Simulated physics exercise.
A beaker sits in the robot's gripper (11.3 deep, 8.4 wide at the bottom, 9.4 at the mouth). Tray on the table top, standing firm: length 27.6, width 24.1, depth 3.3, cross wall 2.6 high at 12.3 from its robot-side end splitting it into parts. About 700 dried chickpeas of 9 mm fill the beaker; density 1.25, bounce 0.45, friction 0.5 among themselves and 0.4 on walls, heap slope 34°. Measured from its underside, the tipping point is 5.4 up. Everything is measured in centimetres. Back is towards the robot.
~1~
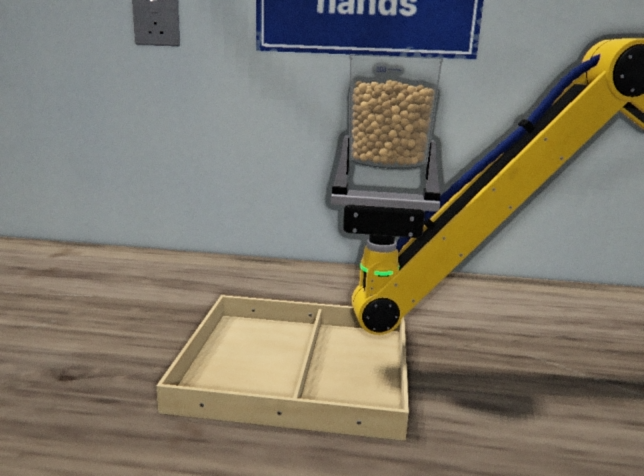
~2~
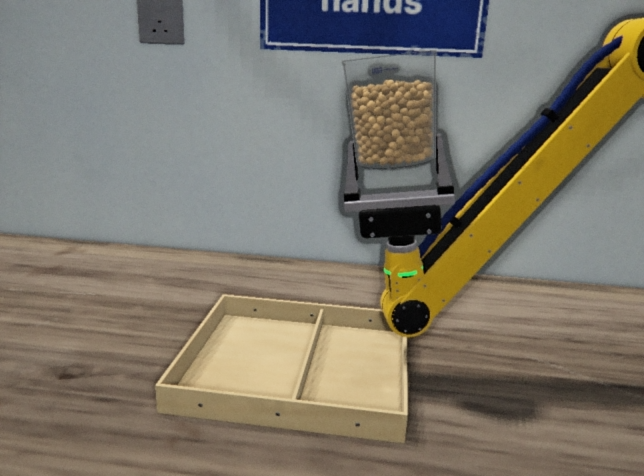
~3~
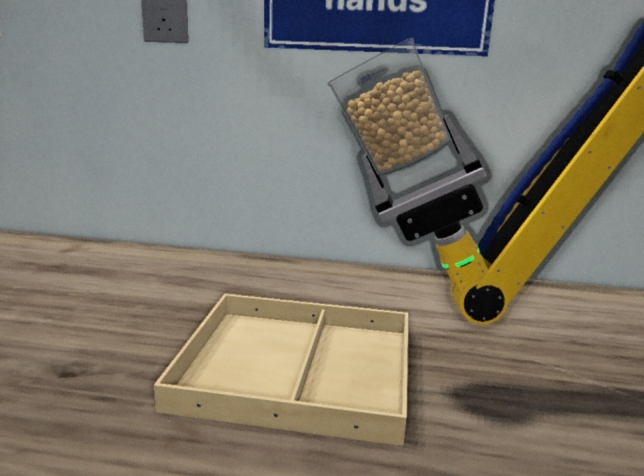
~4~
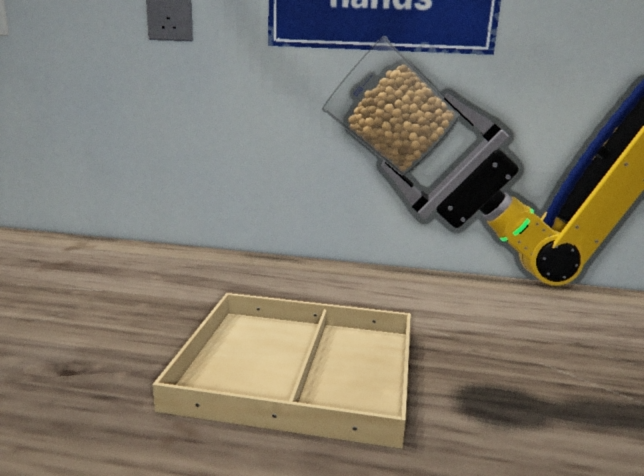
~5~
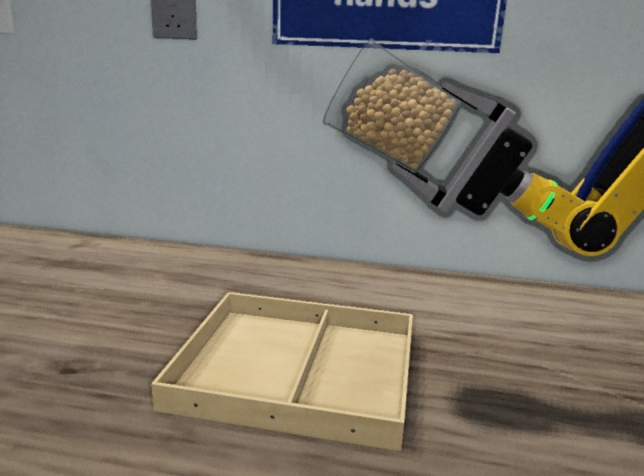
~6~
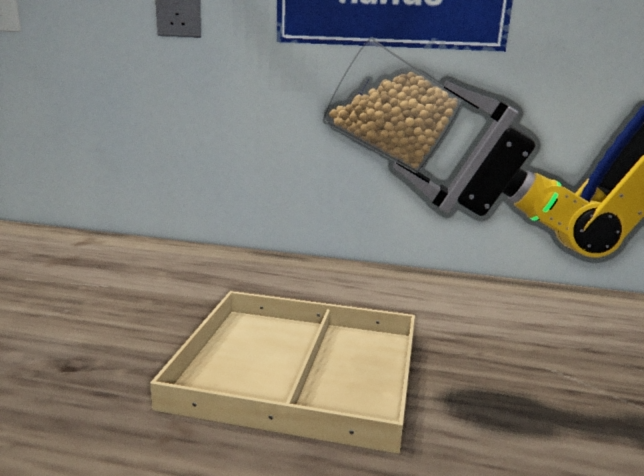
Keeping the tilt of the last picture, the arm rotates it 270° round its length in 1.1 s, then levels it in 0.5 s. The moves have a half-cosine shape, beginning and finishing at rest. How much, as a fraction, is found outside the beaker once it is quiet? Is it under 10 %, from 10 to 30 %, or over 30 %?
Under 10 %.
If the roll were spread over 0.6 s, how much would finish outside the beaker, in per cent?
Estimated share: Close to 0 %.
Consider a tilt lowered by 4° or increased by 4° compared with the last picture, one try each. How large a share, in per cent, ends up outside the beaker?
I'd expect some 0 per cent, then some 5 per cent.
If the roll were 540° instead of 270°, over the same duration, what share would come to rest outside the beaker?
Roughly 0 percent, then.
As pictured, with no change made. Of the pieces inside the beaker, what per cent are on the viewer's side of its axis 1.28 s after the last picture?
Something like 55 per cent, give or take.
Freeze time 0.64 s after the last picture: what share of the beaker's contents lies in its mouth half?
About 35 %.
Then, 0.64 s on, tipped 63°, highest piece 38 above the table; 700 in the beaker, 1 in the far-side part, 4 in flight or on a rim.
Then, 1.28 s on, tipped 45°, highest piece 37 above the table; 678 in the beaker, 19 in the far-side part, 1 in the robot-side part, 1 on the table or floor, 6 in flight or on a rim.
Then, 1.80 s on, upright, highest piece 39 above the table; 677 in the beaker, 26 in the far-side part, 1 in the robot-side part, 1 on the table or floor.
Then, 2.50 s on, upright, highest piece 39 above the table; 677 in the beaker, 26 in the far-side part, 1 in the robot-side part, 1 on the table or floor.
In the end, 677 in the beaker, 26 in the far-side part, 1 in the robot-side part, 1 on the table or floor. That is 4 % outside the beaker.
